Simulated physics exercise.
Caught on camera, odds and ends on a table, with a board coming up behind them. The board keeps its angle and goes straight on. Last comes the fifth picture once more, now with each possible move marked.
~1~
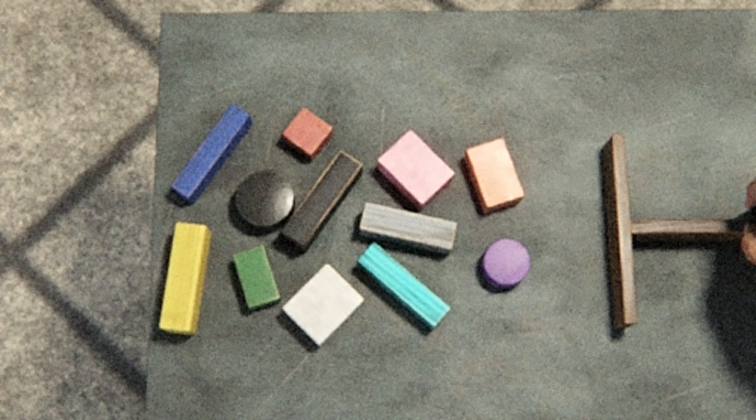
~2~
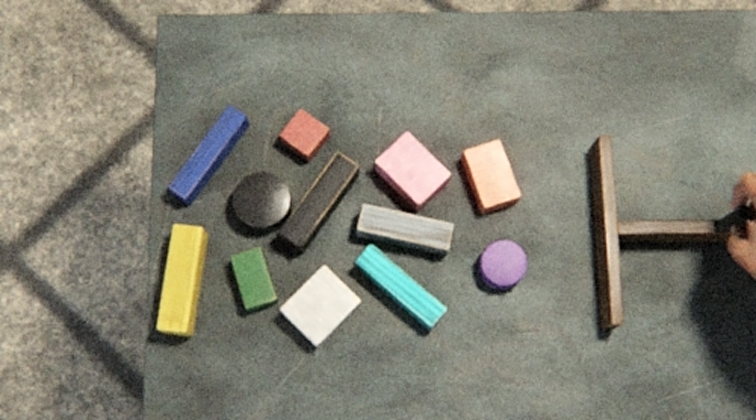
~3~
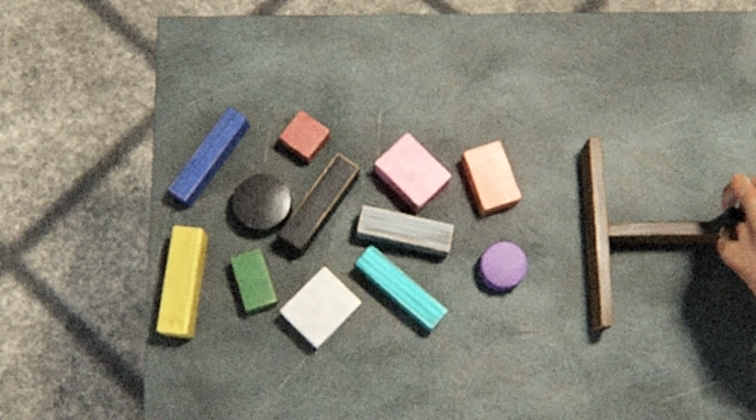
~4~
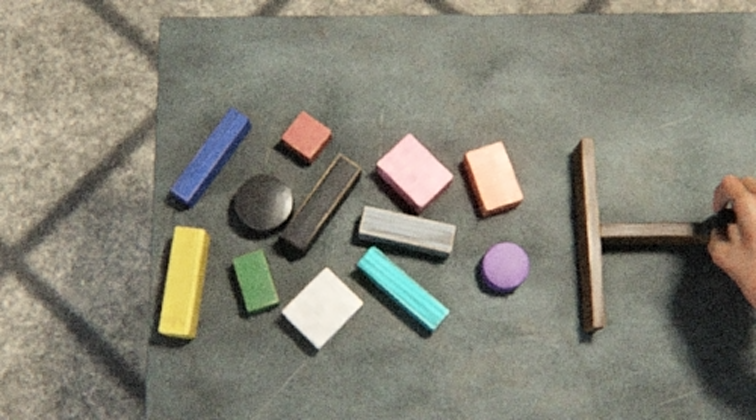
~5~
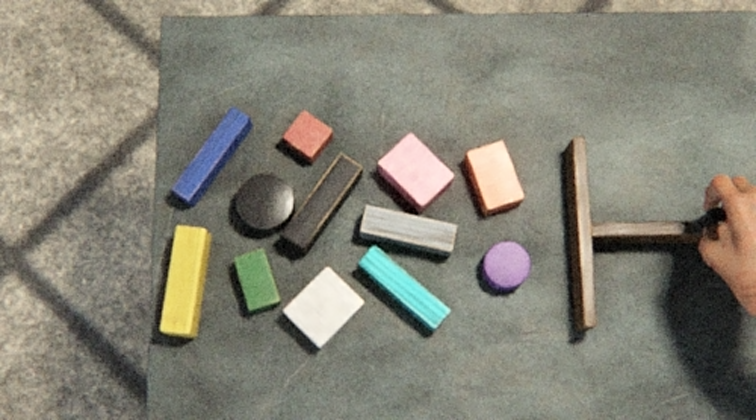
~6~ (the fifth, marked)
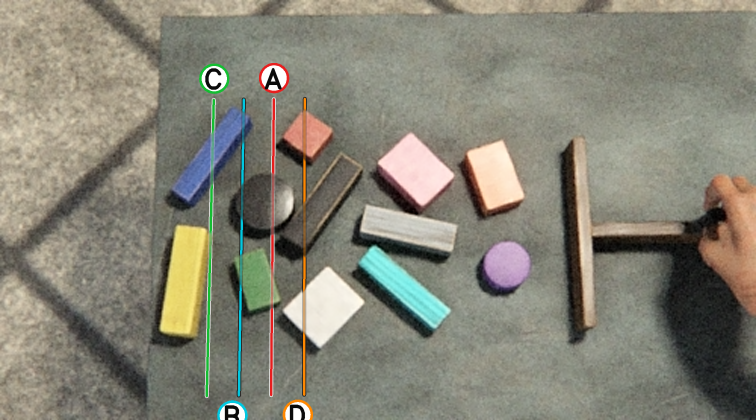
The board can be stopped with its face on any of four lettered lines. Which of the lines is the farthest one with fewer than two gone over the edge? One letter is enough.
D is the last line within the limit.
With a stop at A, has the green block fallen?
No.
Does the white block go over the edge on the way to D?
No.
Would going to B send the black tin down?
By then, yes.
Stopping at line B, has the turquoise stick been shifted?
By then, yes.
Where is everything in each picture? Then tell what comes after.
Purple tin (505, 264); white block (324, 306); pink block (415, 171), in the first picture.
Board (612, 228); yellow stick (183, 281), in the second picture.
Board (602, 229); black stick (320, 205), in the third picture.
Board (594, 230); blue stick (211, 158), in the fourth picture.
Board (585, 229); black tin (266, 204); red block (308, 137); turquoise stick (404, 289), in the fifth picture.
On the marked copy, A at (273, 242); B at (241, 242); C at (210, 243); D at (304, 242).
With D. Early on, board (485, 231); pink block (397, 171); orange block (453, 177).
Further on, board (384, 232); black tin (239, 204); red block (275, 129).
At the end, board (308, 233); blue stick (155, 153); yellow stick (166, 293); none fallen.
As for the rest, A drops two; B drops four; C drops seven.
